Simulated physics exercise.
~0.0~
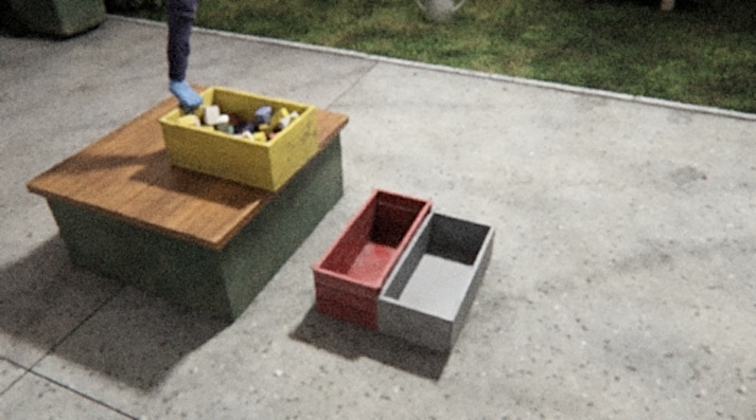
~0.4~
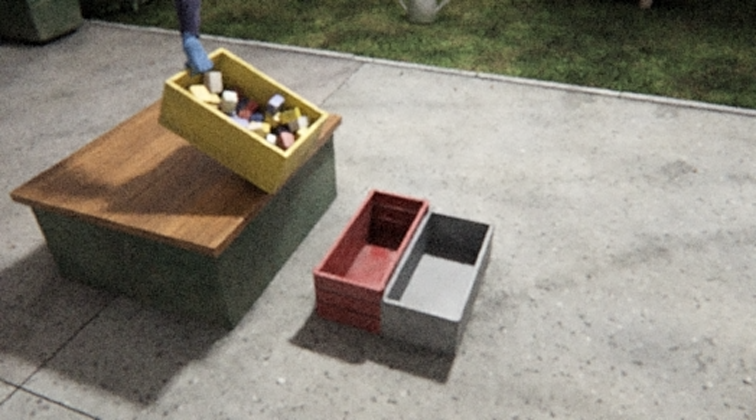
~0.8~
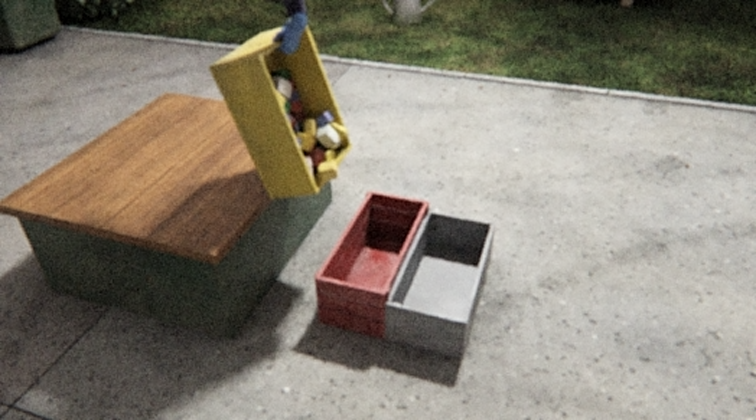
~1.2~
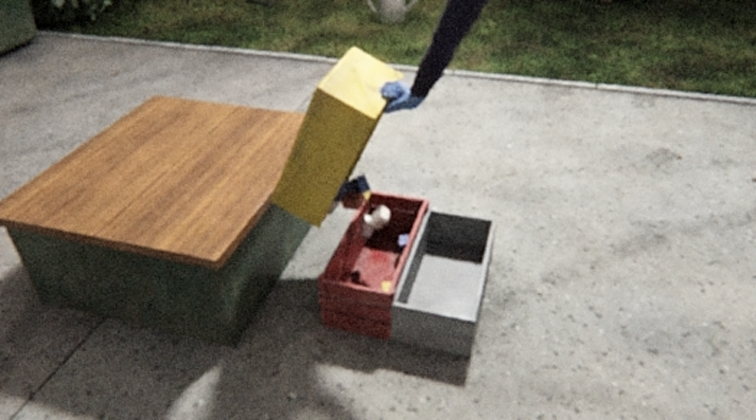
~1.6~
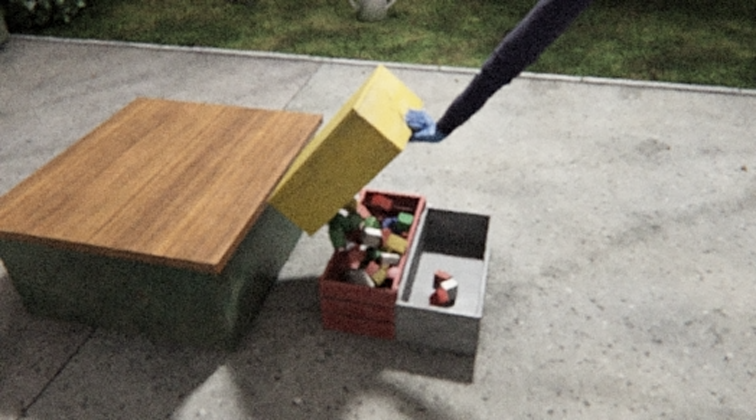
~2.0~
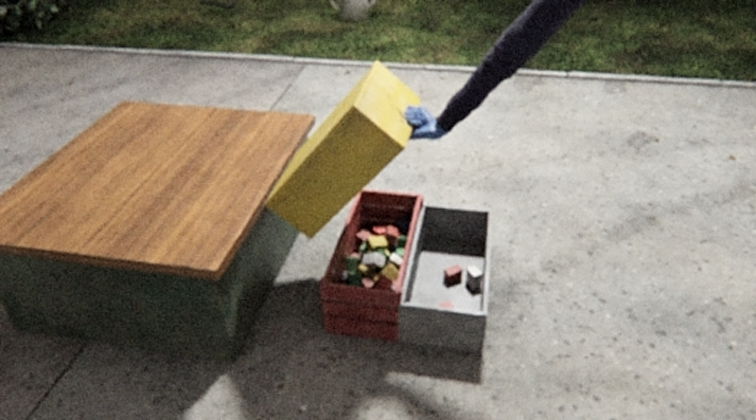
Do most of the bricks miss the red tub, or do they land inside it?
Most of the bricks land inside the red tub, and only a few end up in the grey tote beyond it.
The clip opens on a yellow crate full of colourful toy bricks, resting at the end of a wooden-topped bench, with a red tub and a grey tote side by side on the paving below. A blue-gloved hand lifts the crate's far side, and the bricks slide toward the lower end. As the crate tips steeply past the bench edge, bricks begin dropping into the red tub. It tilts further, and a heap builds there while a few land in the grey tote. The hand finally holds the upturned crate still, with most bricks in the red tub.
